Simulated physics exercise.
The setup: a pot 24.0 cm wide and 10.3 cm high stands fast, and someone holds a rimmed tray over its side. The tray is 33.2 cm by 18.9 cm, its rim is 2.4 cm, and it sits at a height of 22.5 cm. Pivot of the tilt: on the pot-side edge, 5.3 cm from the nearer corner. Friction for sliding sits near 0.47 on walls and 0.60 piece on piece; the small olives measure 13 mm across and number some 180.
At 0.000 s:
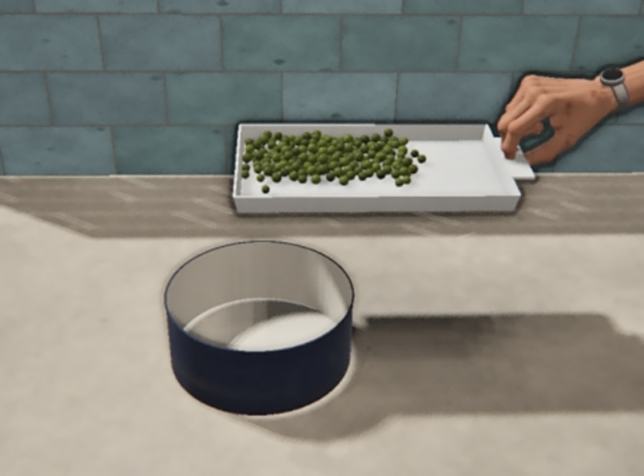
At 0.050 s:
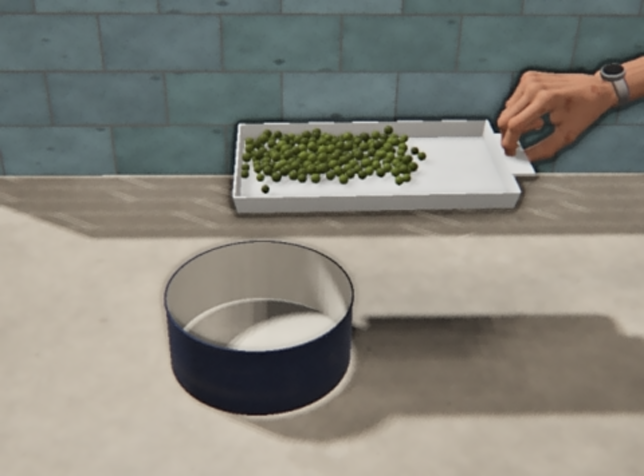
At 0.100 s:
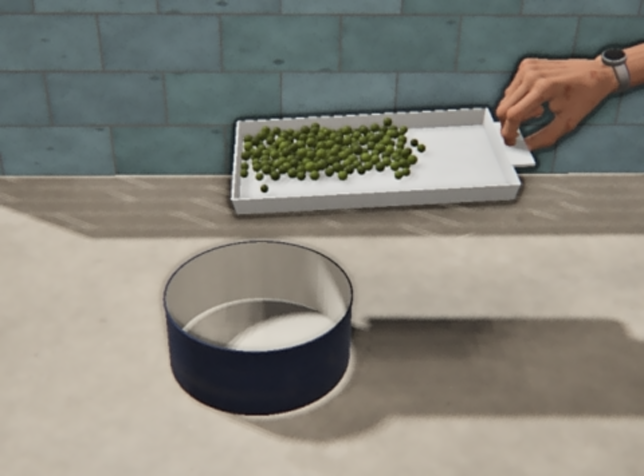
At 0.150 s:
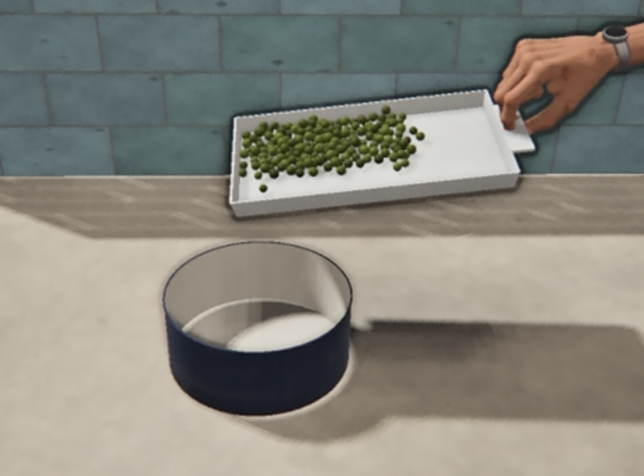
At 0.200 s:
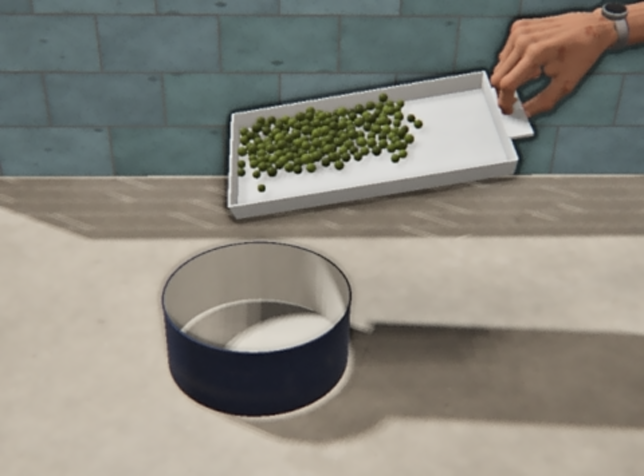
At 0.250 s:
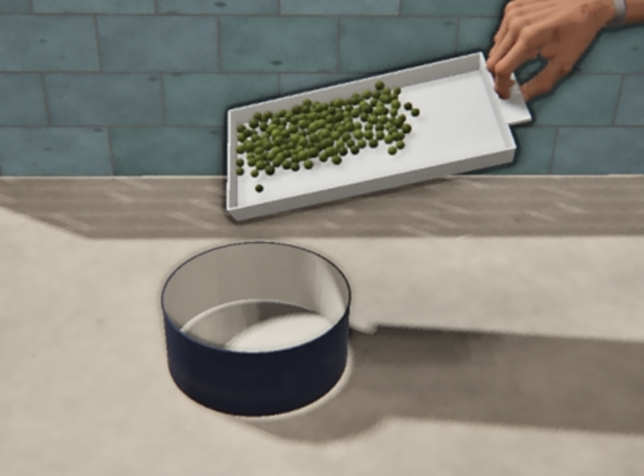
The clip shows a hand holding a white rimmed tray of small green olives above and behind a dark blue pot, then raising the tray's right end so it tilts down to the left while the olives stay bunched together.
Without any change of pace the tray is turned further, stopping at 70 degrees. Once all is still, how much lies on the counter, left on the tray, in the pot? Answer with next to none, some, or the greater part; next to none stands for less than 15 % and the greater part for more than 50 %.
Counter: Next to none; tray: The greater part; pot: Some.
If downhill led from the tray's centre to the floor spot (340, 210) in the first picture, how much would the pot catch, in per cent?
That would be close to 20 per cent.
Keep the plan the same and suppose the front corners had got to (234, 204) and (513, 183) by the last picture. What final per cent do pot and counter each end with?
Pot 5; counter 0.
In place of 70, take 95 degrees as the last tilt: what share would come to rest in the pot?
You'd end up with some 95 % in the pot.
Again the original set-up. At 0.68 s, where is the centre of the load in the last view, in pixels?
By then the middle of the load sits around (254, 159).
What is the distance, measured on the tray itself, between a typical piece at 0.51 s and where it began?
Displacement on the tray: Roughly 5 cm.
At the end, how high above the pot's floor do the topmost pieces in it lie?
It gets to about 2.0 cm.
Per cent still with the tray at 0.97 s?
Roughly 75 per cent.
After 0.51 s, tilt 45 degrees; the tray holds 100 %, the pot 0 %.
After 0.68 s, tilt 62 degrees; the tray holds 100 %, the pot 0 %.
After 0.97 s, tilt 70 degrees; the tray holds 75 %, the pot 20 %.
At rest (2.0 s), counter 0 %, tray 70 %, pot 30 %.
